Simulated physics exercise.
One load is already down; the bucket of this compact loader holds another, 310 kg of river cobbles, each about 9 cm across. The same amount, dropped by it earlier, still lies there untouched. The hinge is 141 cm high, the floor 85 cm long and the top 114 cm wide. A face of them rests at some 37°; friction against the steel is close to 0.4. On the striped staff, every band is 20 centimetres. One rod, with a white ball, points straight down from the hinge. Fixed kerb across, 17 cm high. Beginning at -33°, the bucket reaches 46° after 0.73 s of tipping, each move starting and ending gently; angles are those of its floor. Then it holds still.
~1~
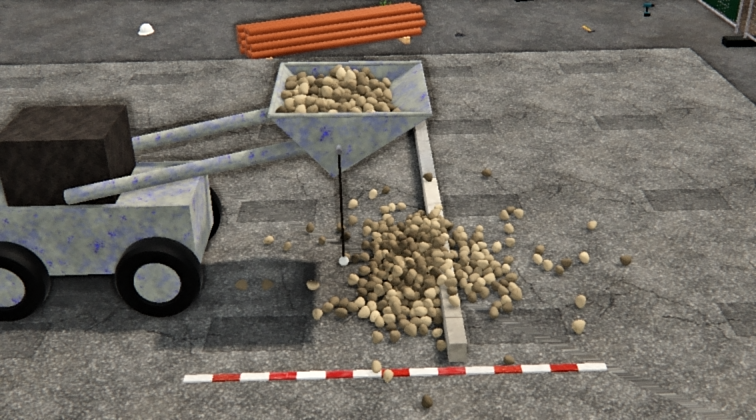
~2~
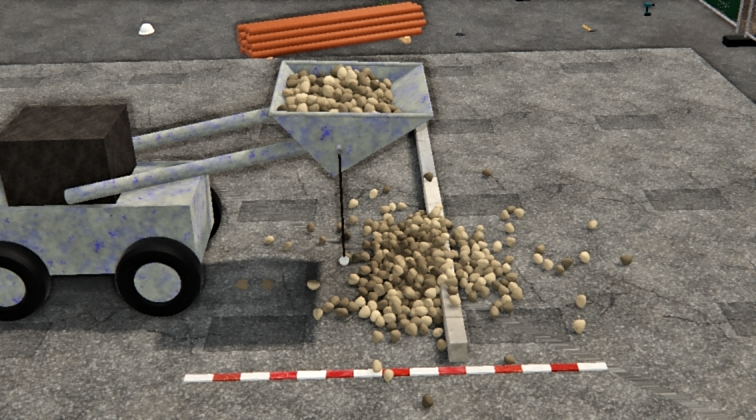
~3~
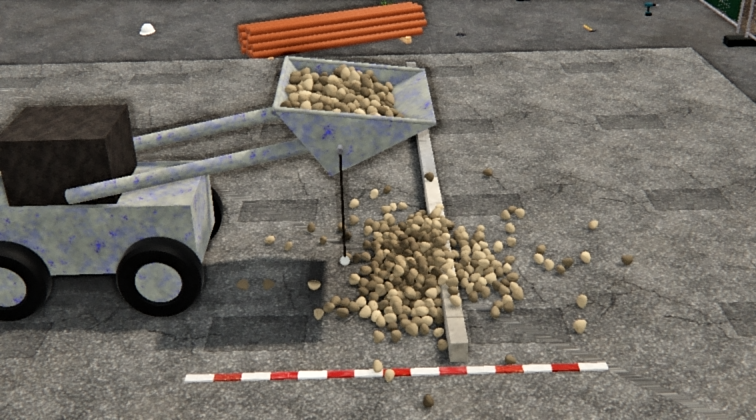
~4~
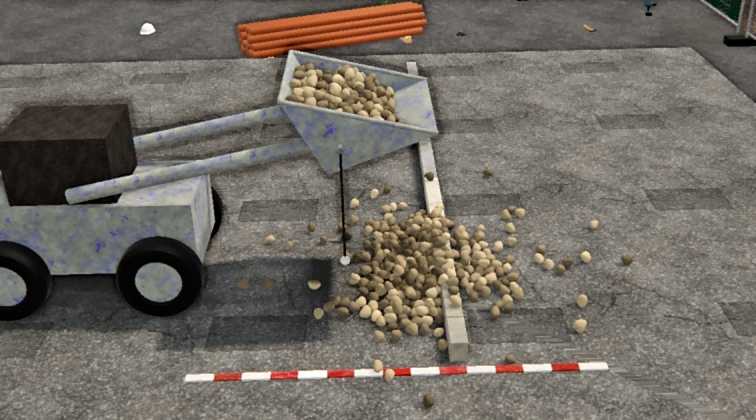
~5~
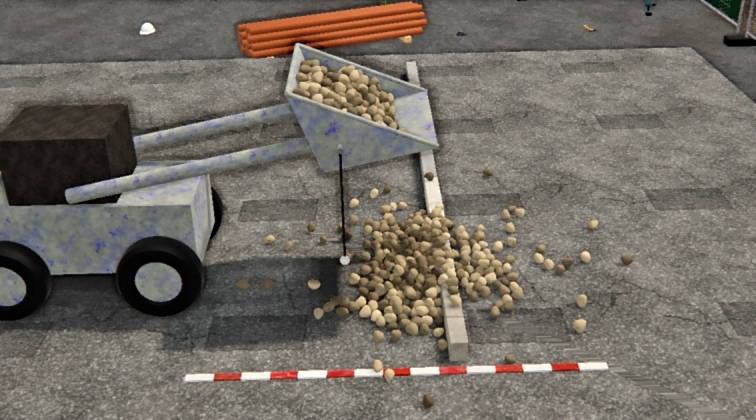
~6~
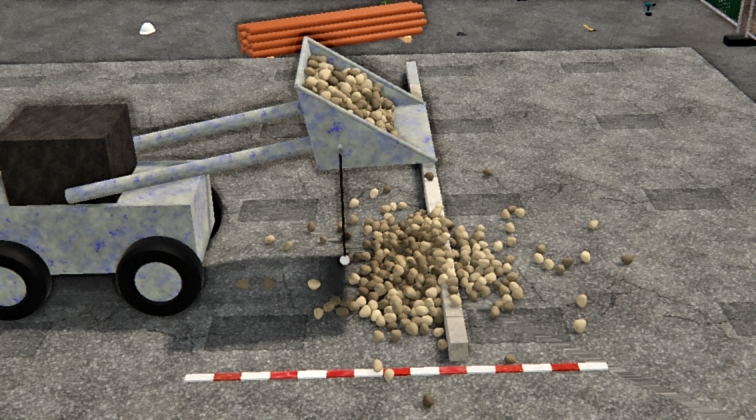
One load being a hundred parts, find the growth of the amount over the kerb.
A growth of about 60 parts in a hundred.
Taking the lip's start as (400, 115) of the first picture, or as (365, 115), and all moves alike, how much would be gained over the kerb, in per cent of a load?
First place about 25 %, second about 5 %.
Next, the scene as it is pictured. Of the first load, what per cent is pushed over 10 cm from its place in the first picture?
Roughly 20 % of them.
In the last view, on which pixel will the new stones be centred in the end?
I'd put their centre close to (464, 259).
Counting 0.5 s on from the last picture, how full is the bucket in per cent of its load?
Roughly 65 per cent remains inside.
Then, 0.2 s after the last picture the floor is at 34°; in per cent of one load, 100 in the bucket, 80 on this side of the kerb, 20 over the kerb; the foremost stones are at (581, 269).
Then, 0.5 s after the last picture the floor is at 46°; in per cent of one load, 67 in the bucket, 112 on this side of the kerb, 20 over the kerb; the foremost stones are at (581, 269).
Then, 0.9 s after the last picture the floor is at 46°; in per cent of one load, 6 in the bucket, 143 on this side of the kerb, 52 over the kerb; the foremost stones are at (581, 269).
Then, 3.5 s after the last picture the floor is at 46°; in per cent of one load, 0 in the bucket, 120 on this side of the kerb, 80 over the kerb; the foremost stones are at (632, 240). Net gain over the kerb, 60.
